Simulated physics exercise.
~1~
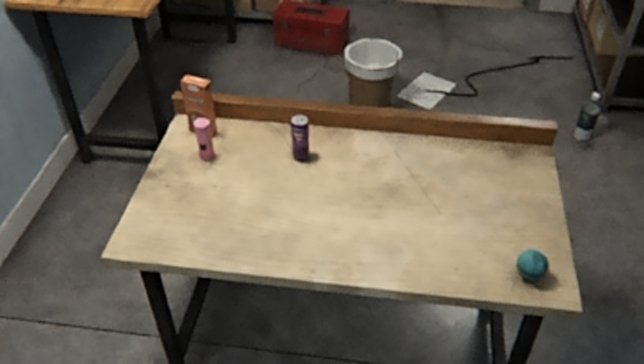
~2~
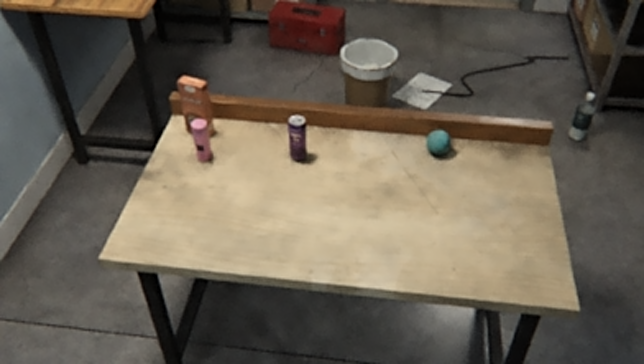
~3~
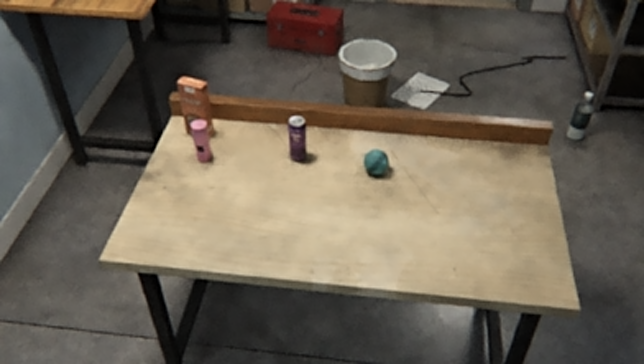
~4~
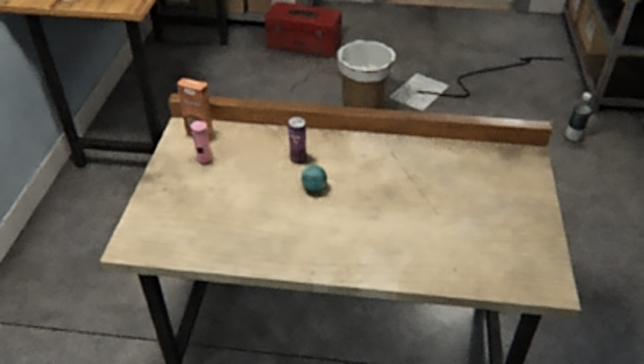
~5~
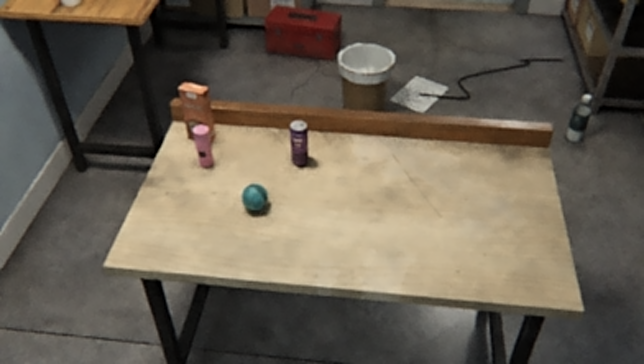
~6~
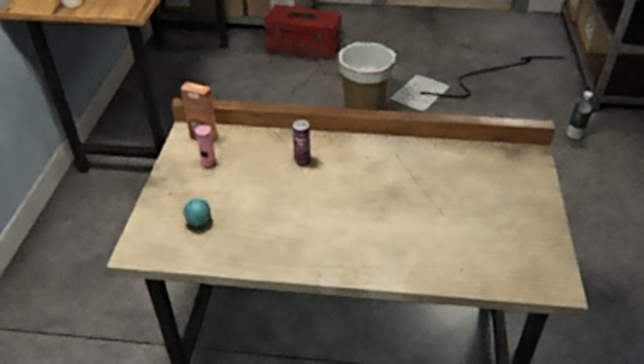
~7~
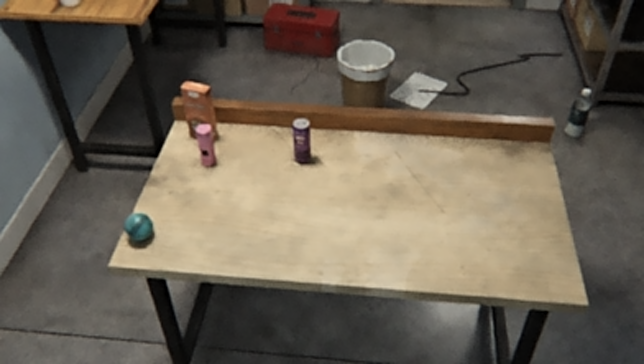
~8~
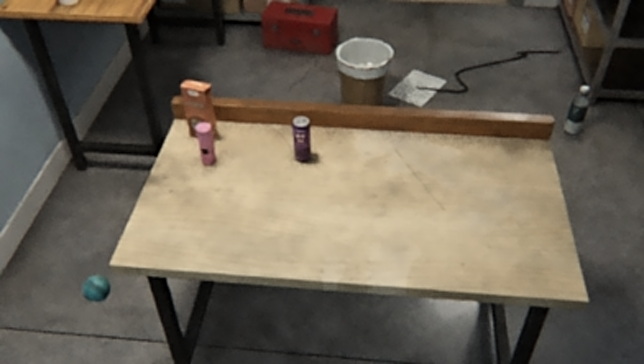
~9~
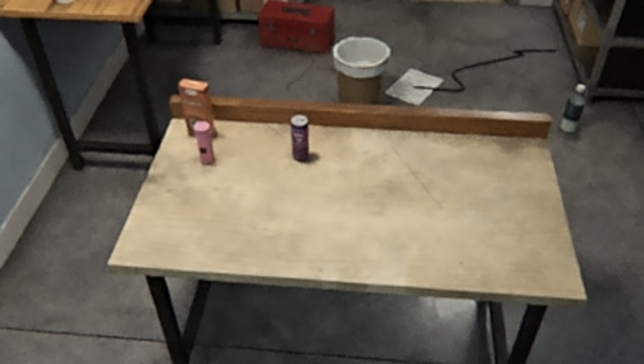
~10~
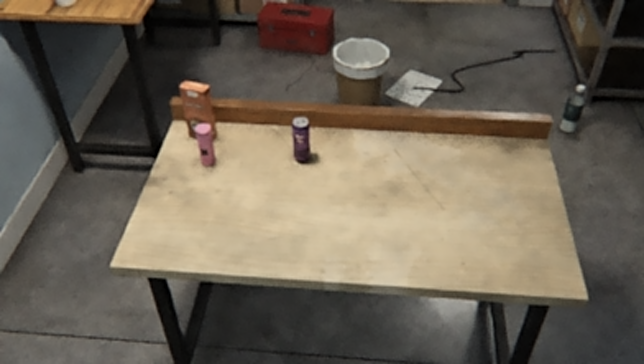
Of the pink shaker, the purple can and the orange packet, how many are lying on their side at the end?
None of them are lying down, as the shaker, the can and the packet all still stand upright at the end.
A turquoise ball rolls across a pale wooden table in a grey-floored workshop, seen from above and in front. An orange packet and a pink shaker stand near the far left corner, with a purple can to their right, while a wooden rail runs along the far edge. The ball travels from the near right corner up and left to the rail, then rebounds toward the left. It passes in front of the can and the shaker, rolls off the left edge and drops out of view. The can, shaker and packet remain standing in their places.
